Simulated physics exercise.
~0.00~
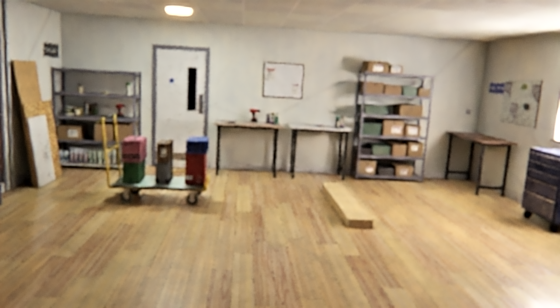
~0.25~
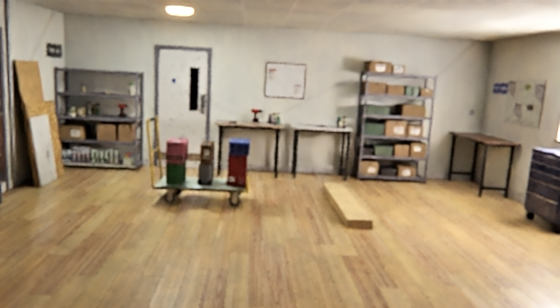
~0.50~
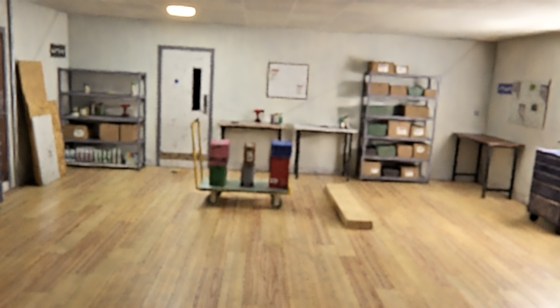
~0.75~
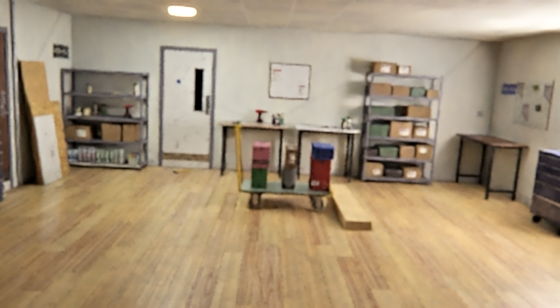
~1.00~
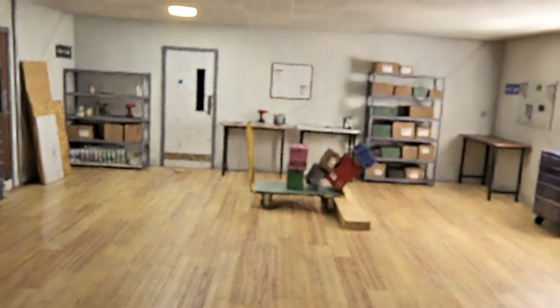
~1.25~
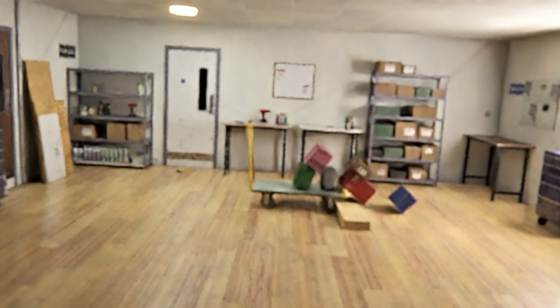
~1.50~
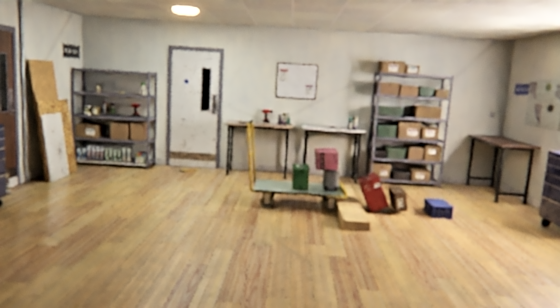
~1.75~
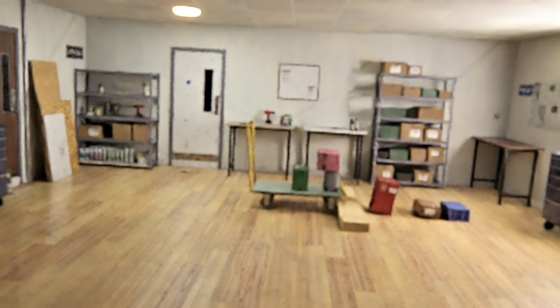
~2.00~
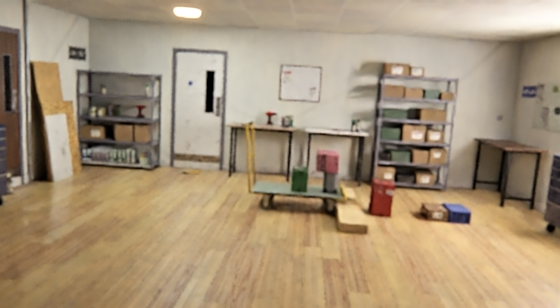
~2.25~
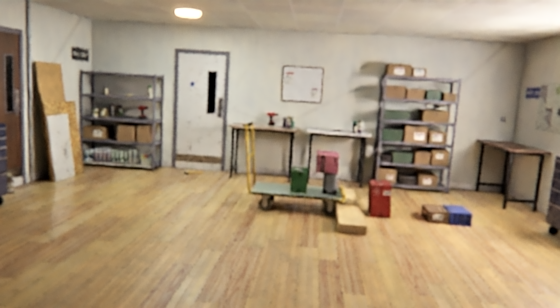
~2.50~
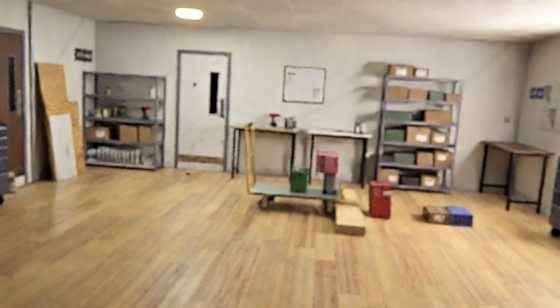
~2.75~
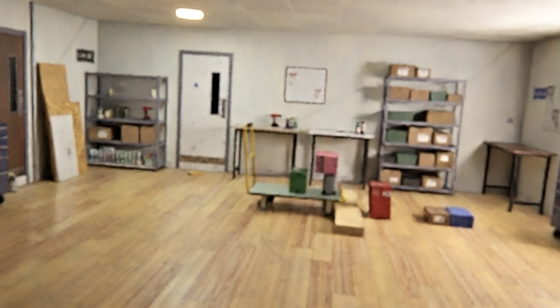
Flat cart rolling right across a storeroom, stopping at a floor beam, some boxes tumbling off ahead while others stay aboard.
